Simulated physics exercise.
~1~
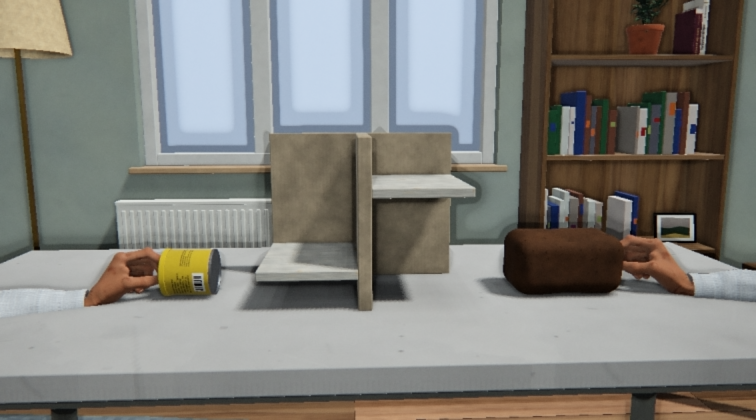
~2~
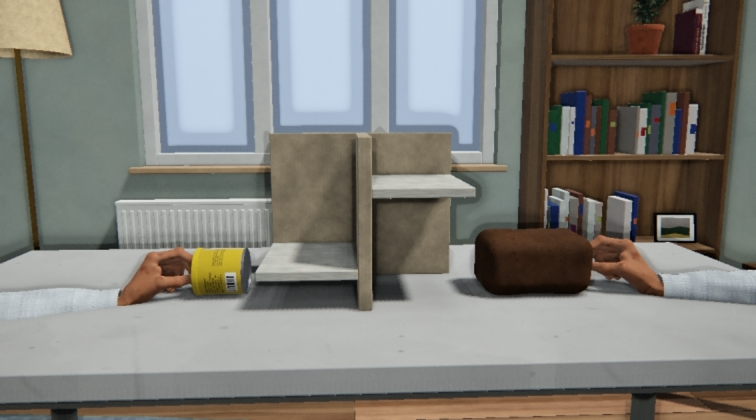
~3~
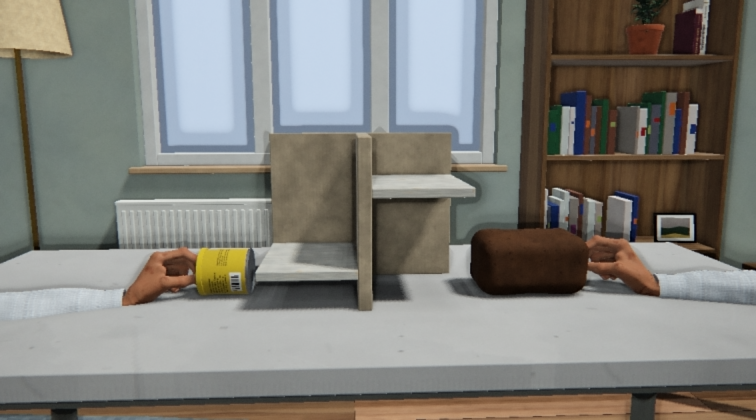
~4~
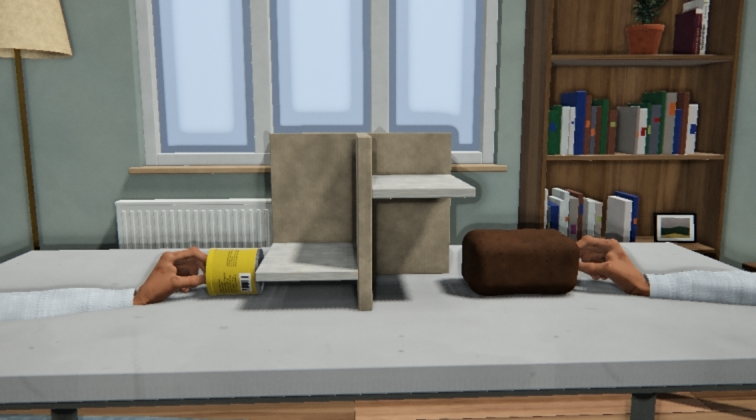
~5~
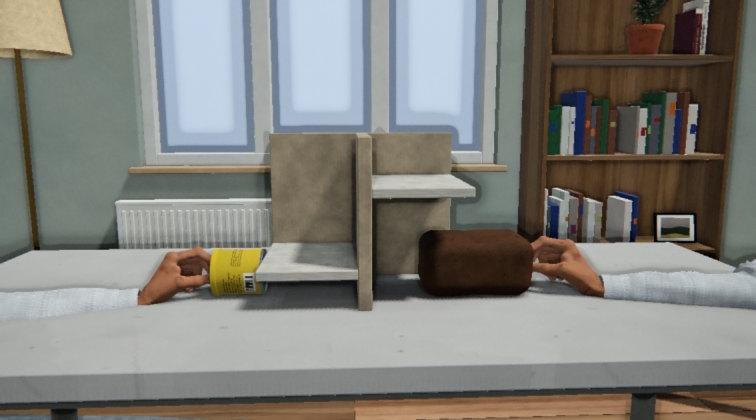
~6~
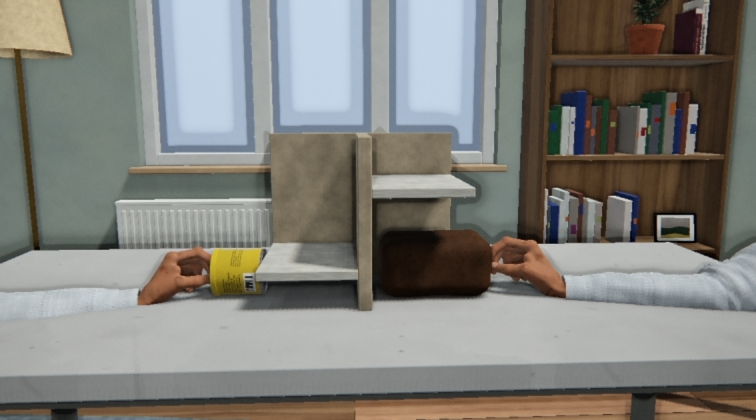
On a grey table in a room with a window and bookcase, two hands slid a yellow tin from the left and a brown loaf from the right toward a shelf; the tin caught at the lower ledge's edge, while the loaf slid in under the higher one.
